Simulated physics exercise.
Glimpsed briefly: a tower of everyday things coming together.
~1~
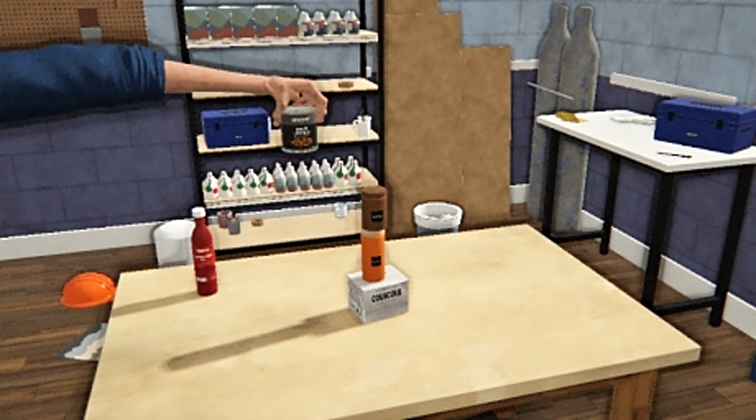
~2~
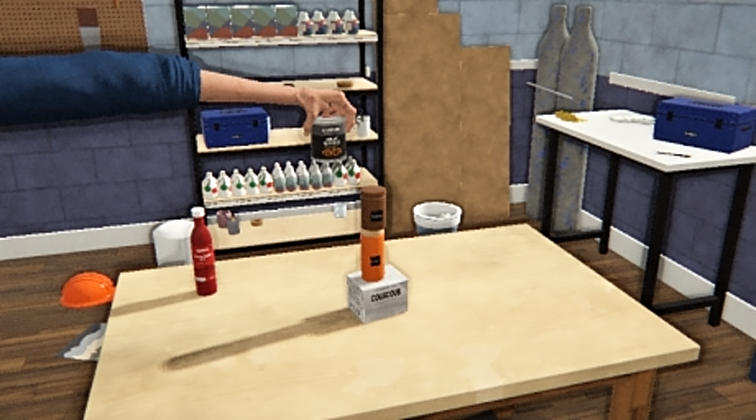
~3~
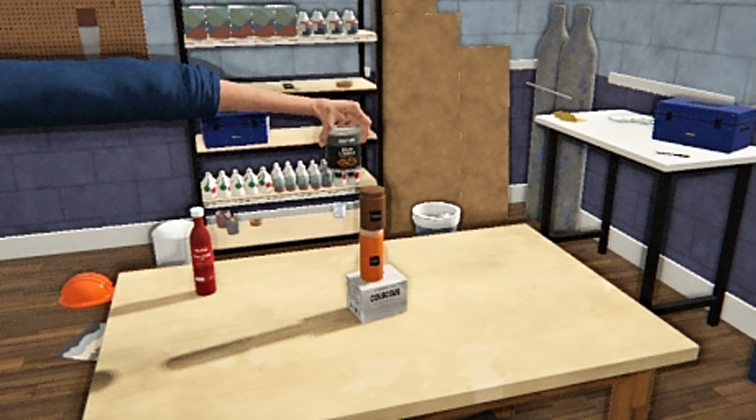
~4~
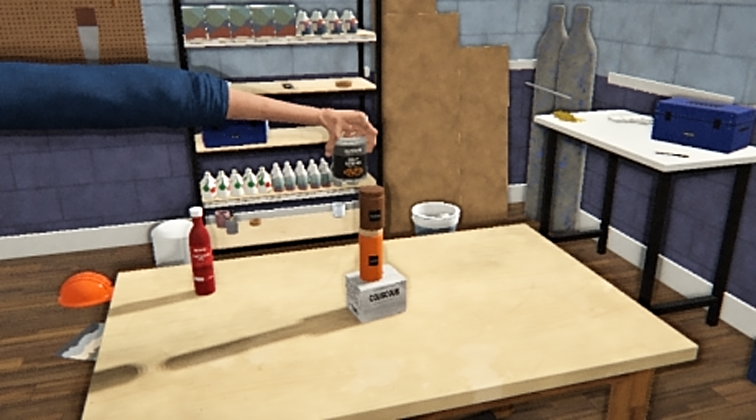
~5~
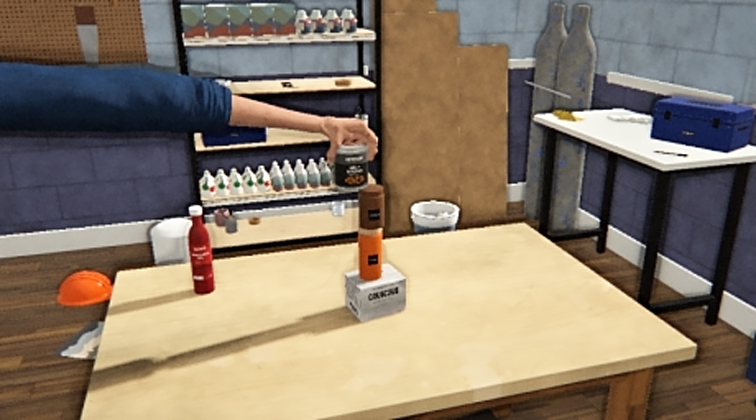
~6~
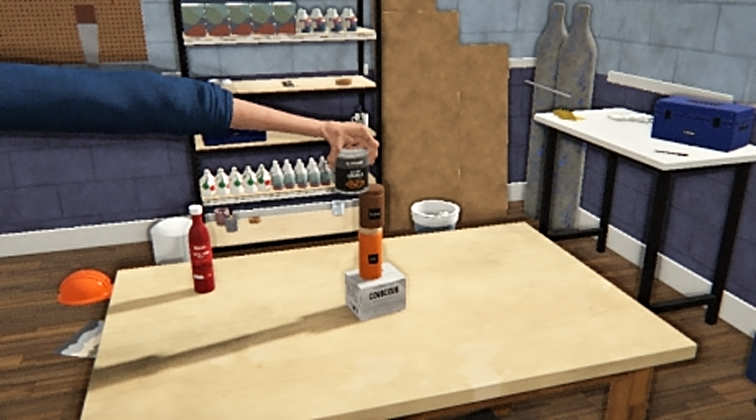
In a workshop, a blue-sleeved arm reaches in from the left, holding a dark pot above a wooden table where a brown jar and an orange container are stacked on a white box. The hand carries the pot right and slightly downward, then sets it on the brown jar, fingers still gripping it.
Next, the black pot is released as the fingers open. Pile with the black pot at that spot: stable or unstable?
My prediction: Unsteady.
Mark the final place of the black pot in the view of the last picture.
Roughly pixel (339, 304) in the last picture.
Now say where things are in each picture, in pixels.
On its way; black pot (299, 129); white box (378, 294), in the first frame.
On its way; black pot (328, 139); brown jar (373, 208), in the second frame.
On its way; black pot (344, 149); white box (377, 293), in the third frame.
On its way; black pot (350, 159); brown jar (372, 208), in the fourth frame.
On its way; black pot (351, 166); white box (375, 292), in the fifth frame.
Set down, still held; black pot (351, 171); brown jar (371, 206), in the sixth frame.
Then, 0.40 s after the last picture, black pot now fallen.
Then, 0.50 s after the last picture, things are still on the move.
At rest, fallen, black pot; the other 4 in place. Seen from the same camera at the end, black pot near (339, 304). The pile comes apart.
